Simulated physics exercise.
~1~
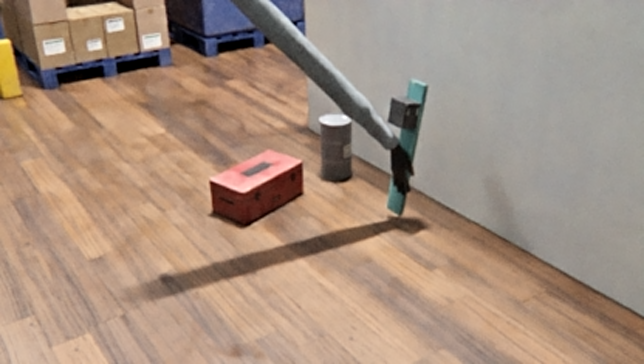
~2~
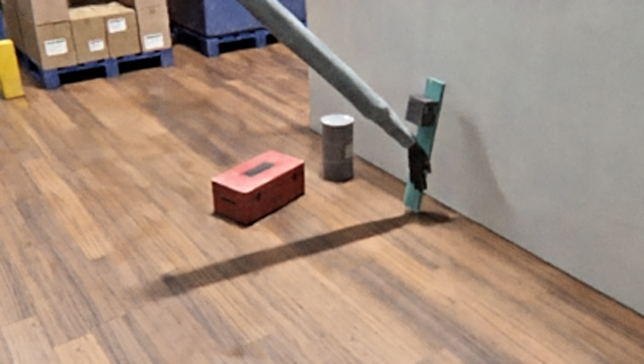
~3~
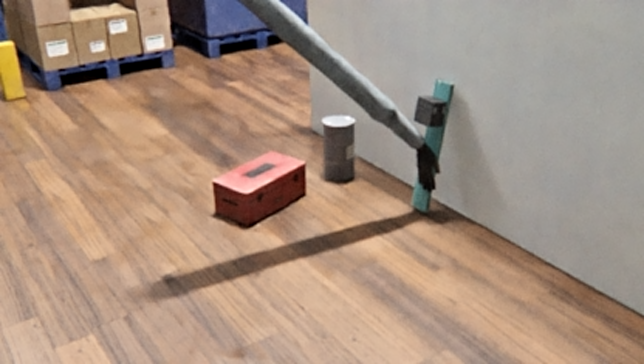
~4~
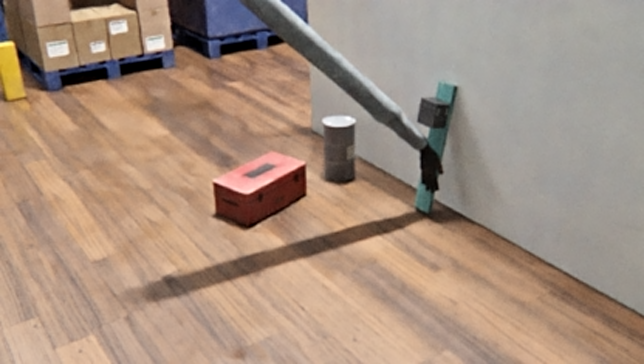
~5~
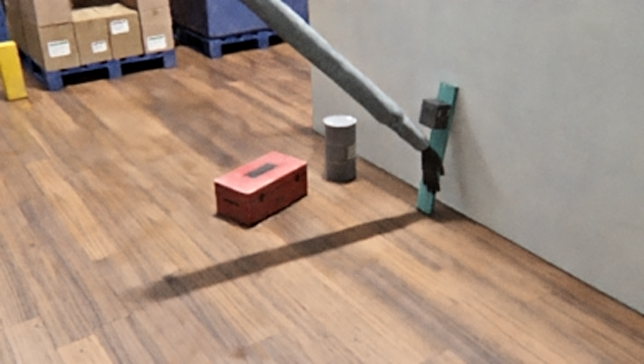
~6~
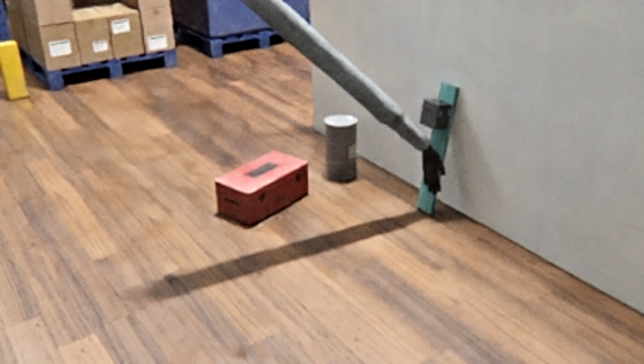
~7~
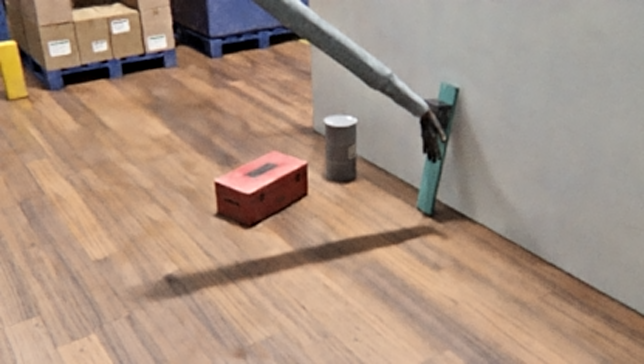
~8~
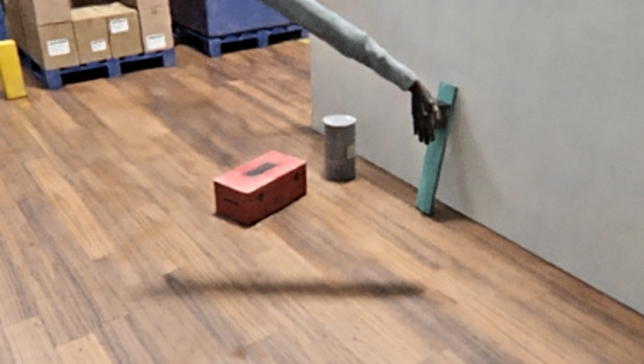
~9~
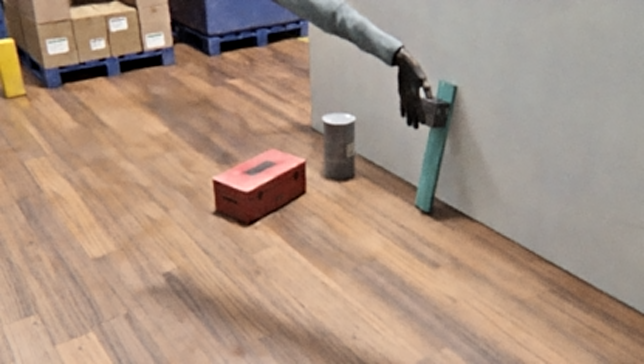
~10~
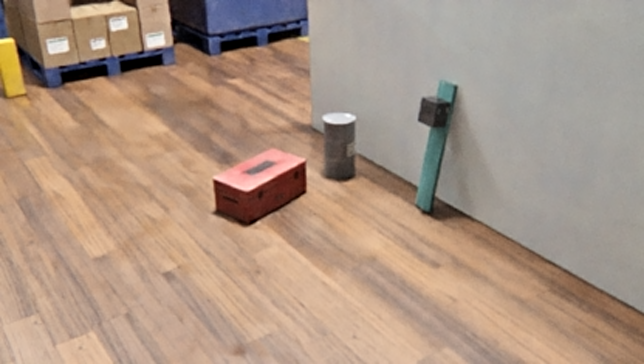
The clip shows a gloved hand leaning a turquoise plank with a dark block near its top against a grey wall, shifting it slightly right, near a red toolbox and grey canister. The hand lets go and withdraws, and the plank stays leaning.
